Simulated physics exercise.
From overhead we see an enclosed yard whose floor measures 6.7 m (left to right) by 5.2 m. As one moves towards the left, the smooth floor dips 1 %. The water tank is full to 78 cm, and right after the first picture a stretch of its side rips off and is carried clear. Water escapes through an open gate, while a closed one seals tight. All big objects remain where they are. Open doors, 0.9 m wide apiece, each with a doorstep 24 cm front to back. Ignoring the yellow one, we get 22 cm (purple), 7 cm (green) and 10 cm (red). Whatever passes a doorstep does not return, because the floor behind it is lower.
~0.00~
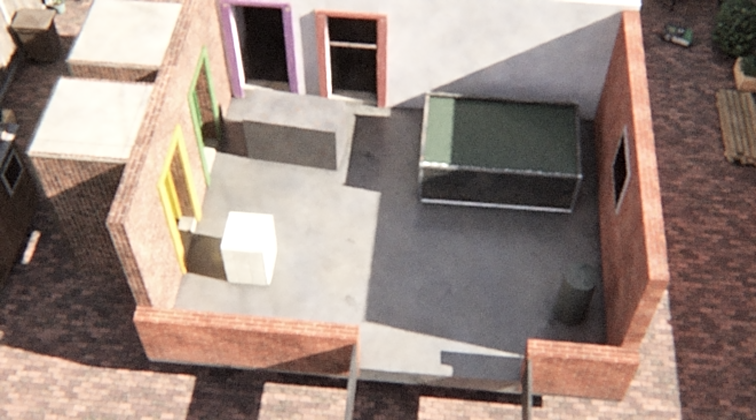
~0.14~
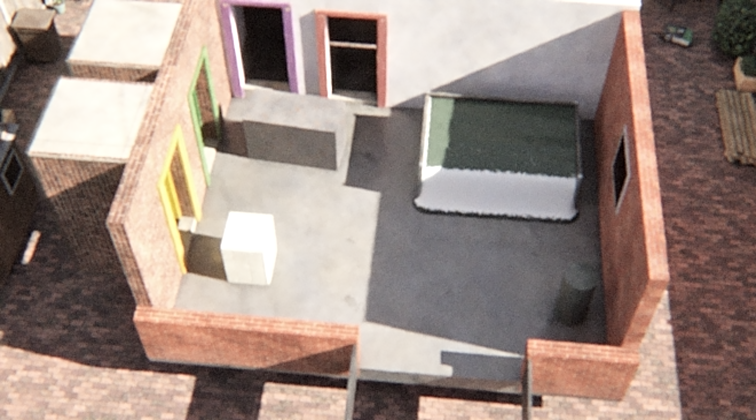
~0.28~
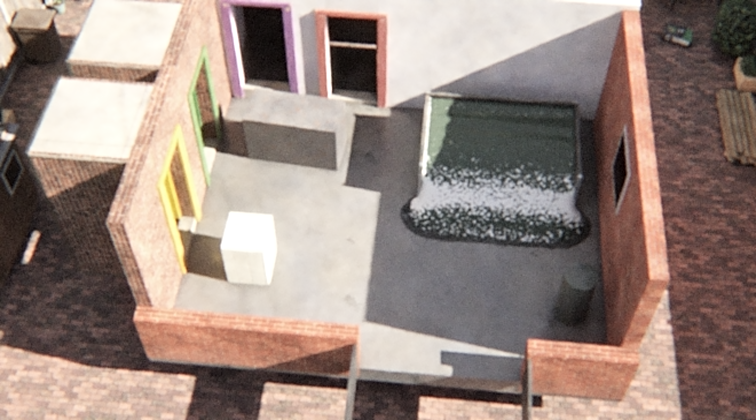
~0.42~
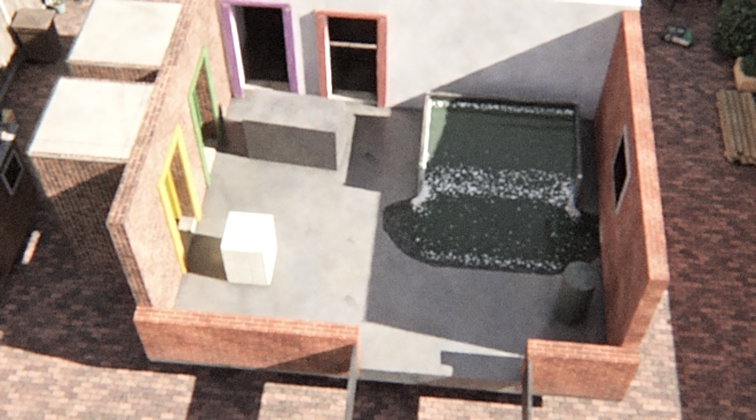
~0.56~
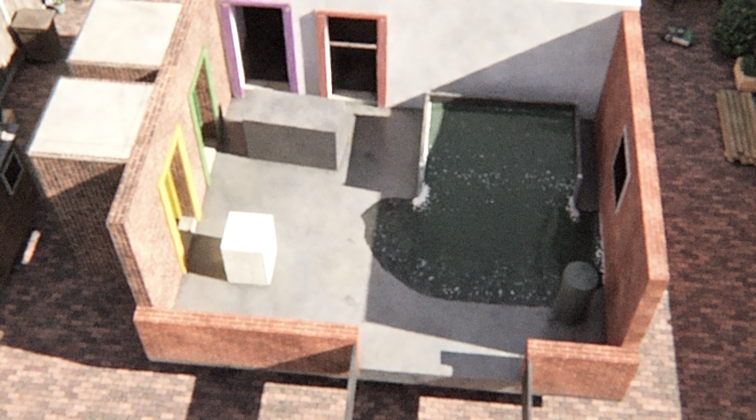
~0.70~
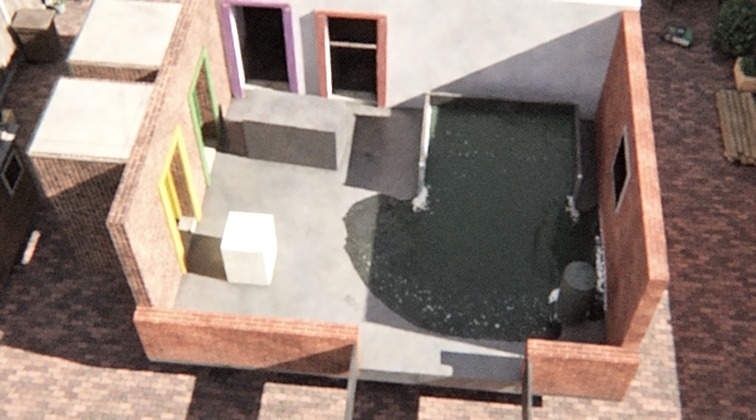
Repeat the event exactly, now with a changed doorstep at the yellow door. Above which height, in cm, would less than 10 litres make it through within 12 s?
Above roughly 6.5 cm.
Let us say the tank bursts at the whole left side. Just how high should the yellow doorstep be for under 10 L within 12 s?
In that case you'd want it roughly 31 cm high.
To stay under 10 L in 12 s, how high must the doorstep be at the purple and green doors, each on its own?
Some 10.0 cm for purple, some 9.5 cm for green.
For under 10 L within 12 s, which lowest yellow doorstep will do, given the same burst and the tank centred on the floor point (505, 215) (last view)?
I'd put it at close to 5.5 cm.
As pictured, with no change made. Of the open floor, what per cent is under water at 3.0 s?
Wet: Close to 55 %.
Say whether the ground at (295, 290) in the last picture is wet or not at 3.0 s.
At that moment it's submerged.
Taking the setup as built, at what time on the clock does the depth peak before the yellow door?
It peaks at about 6.0 s.
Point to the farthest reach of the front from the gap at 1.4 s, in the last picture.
At about (306, 349).
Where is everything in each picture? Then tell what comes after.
In the first picture, still water, 78 cm deep, in the water tank at (501, 137); the yellow door at (180, 206) is dry.
In the second picture, the front is at (426, 210), 0.3 m from the gap at (496, 194); 0.6 m2 of floor is wet, 78 cm left at the back.
In the third picture, the front is at (442, 237), 0.8 m from the gap at (496, 195); 2.1 m2 of floor is wet, 74 cm left at the back.
In the fourth picture, the front is at (429, 260), 1.3 m from the gap at (496, 196); 4.0 m2 of floor is wet, 67 cm left at the back.
In the fifth picture, water pours out at (496, 196) and has run 1.9 m, to (449, 296); about 10 cm deep outside, 67 cm at the back.
In the sixth picture, the gap is at (496, 196), the front 2.5 m out at (439, 329); the back of the water tank holds 61 cm; the yellow door at (180, 206), 5.1 m from the gap, is still 2.7 m from the nearest water.
After 1.4 s water covers 45 % of the floor, deepest (42 cm) near (534, 368); it has not reached the yellow door.
After 3.0 s water covers 55 % of the floor, deepest (26 cm) near (166, 337); it has not reached the yellow door.
After 12.0 s water covers 90 % of the floor, deepest (10 cm) near (224, 123); 6 cm at the yellow door, 0 litres in over its 11 cm doorstep.
At the yellow door as built, the water arrived by 3.3 s and peaked near 11 cm at 5.8 s.
With a doorstep of 5.5 cm, 20 litres would have come in within the 12 s; with 7.5 cm, 6 litres. So under 10 litres takes about 6.5 cm.
